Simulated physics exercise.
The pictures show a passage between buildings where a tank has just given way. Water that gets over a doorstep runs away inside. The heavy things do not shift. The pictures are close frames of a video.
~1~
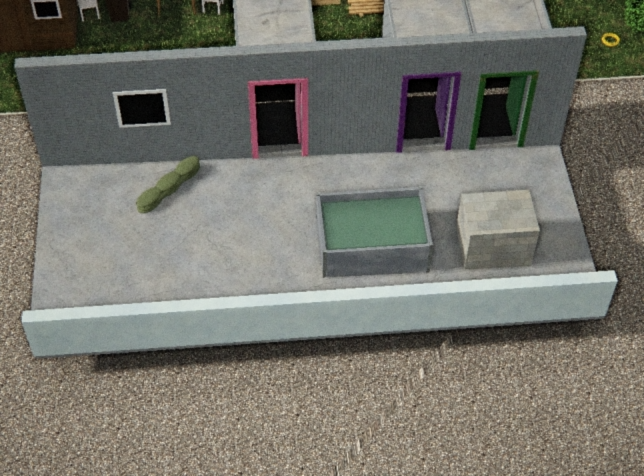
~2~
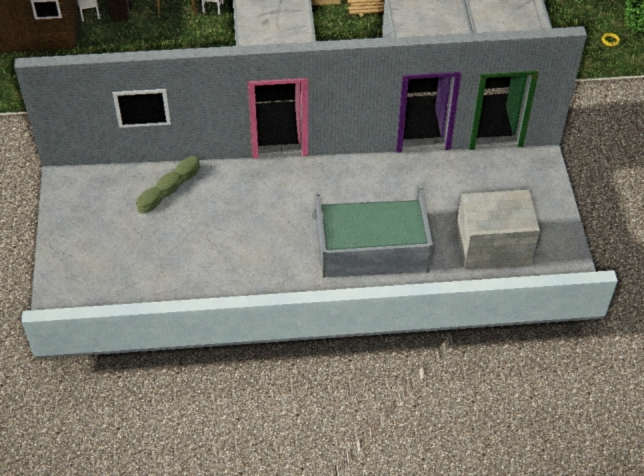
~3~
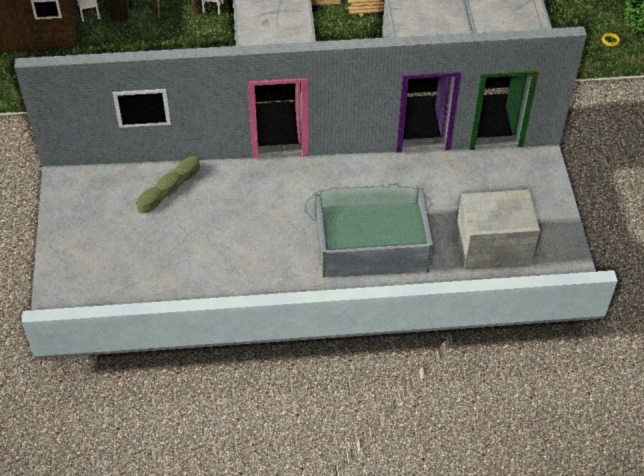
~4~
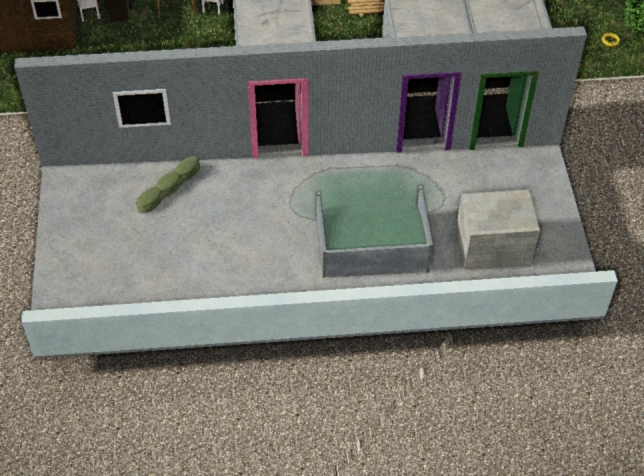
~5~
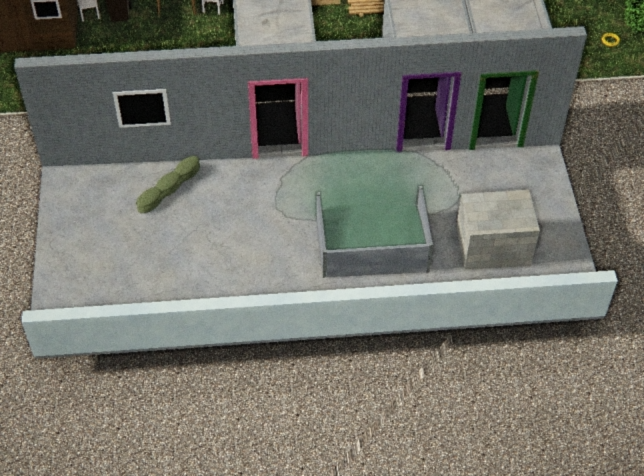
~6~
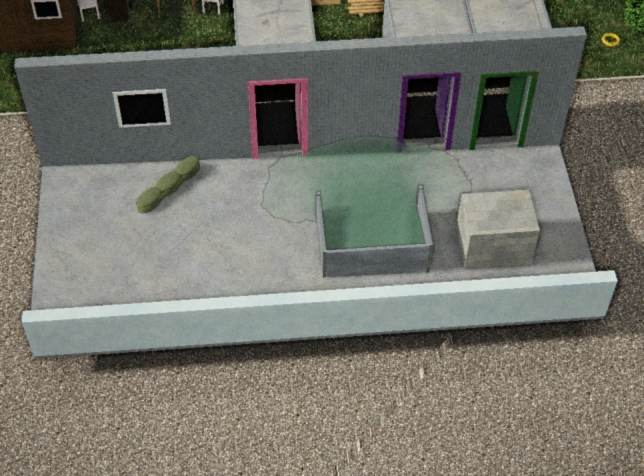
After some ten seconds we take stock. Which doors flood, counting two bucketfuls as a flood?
In the end: The purple door lets in a lot; the green door admits no more than that; the pink door lets in a lot.
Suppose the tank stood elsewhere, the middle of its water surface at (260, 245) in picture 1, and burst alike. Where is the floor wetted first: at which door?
That is the door marked pink.
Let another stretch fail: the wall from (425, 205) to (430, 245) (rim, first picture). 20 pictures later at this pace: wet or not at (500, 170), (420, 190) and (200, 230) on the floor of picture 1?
One after the other: Awash, flooded, clear.
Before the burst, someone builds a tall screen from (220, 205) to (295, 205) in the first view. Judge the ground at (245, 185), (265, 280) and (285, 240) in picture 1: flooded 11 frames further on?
As listed: Wet, clear, not flooded.
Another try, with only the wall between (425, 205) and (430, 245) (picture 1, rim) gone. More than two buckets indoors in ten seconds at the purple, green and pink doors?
In short: Purple door is over, green door passes that mark, pink door takes less.
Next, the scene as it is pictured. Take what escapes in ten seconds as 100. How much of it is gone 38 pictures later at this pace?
Close to 75 %.
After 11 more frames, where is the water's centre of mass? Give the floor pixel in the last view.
Roughly at (370, 191).
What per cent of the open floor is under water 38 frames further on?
Near 60 in a hundred.
A moment on, water covers 20 % of the floor; the purple door over two buckets in, the green door wet at the sill, nothing in, the pink door under two buckets in.
Next, water covers 30 % of the floor; the purple door far over two buckets in, the green door under two buckets in, the pink door over two buckets in.
Then, water covers 50 % of the floor; the purple door far over two buckets in, the green door under two buckets in, the pink door over two buckets in.
Later, water covers 60 % of the floor; the purple door far over two buckets in, the green door under two buckets in, the pink door over two buckets in.
In the end, water covers 55 % of the floor; the purple door far over two buckets in, the green door under two buckets in, the pink door over two buckets in.
